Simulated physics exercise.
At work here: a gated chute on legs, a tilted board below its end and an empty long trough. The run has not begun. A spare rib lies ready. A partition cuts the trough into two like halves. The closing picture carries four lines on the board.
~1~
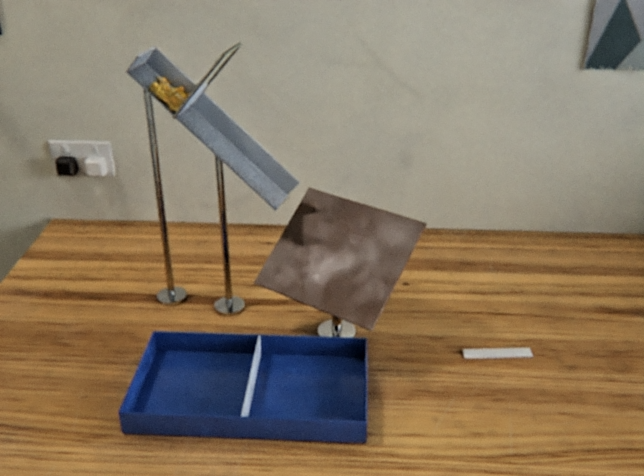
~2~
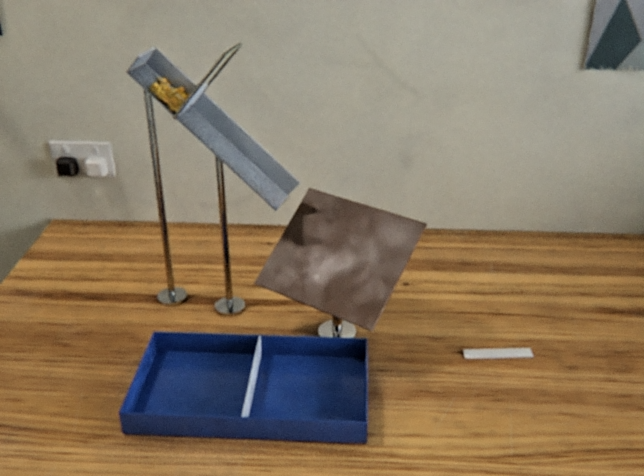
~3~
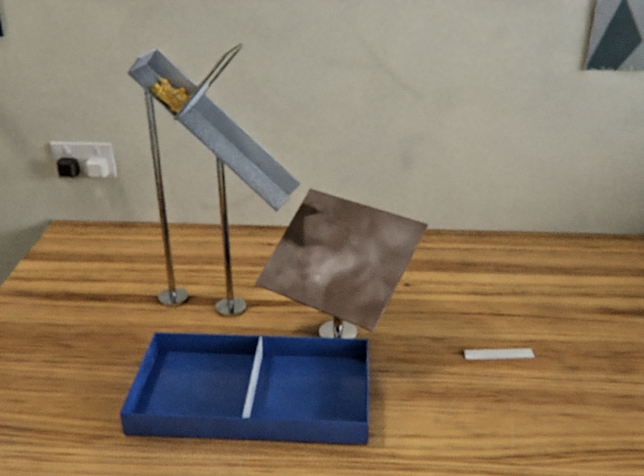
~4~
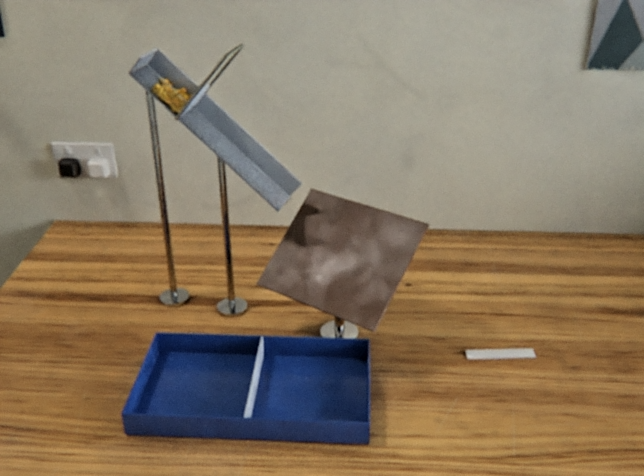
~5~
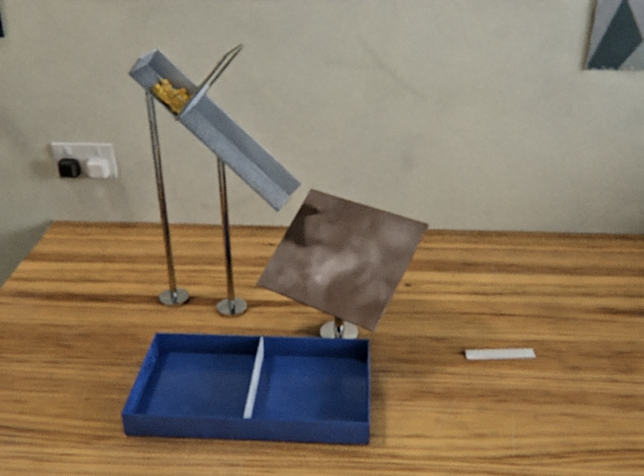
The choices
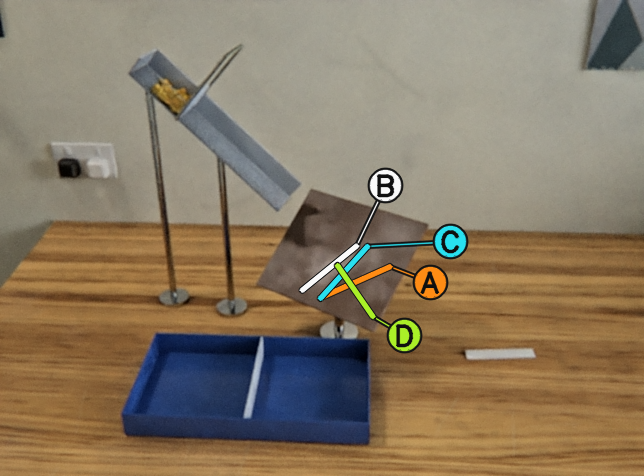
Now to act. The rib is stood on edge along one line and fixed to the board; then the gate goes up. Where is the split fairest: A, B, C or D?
Best: B.
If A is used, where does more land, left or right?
More lands on the right.
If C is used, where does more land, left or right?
The right half.
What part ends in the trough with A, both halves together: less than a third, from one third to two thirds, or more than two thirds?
It is more than two thirds.
On the marked copy, line A from (390, 266) to (324, 295); line B from (356, 246) to (302, 290); line C from (367, 246) to (320, 298); line D from (337, 265) to (372, 316).
With A, of what is caught, only a few in the left half, all but a few in the right.
With B, of what is caught, close to half in the left half, close to half in the right.
With C, of what is caught, only a few in the left half, all but a few in the right.
With D, of what is caught, only a few in the left half, all but a few in the right.
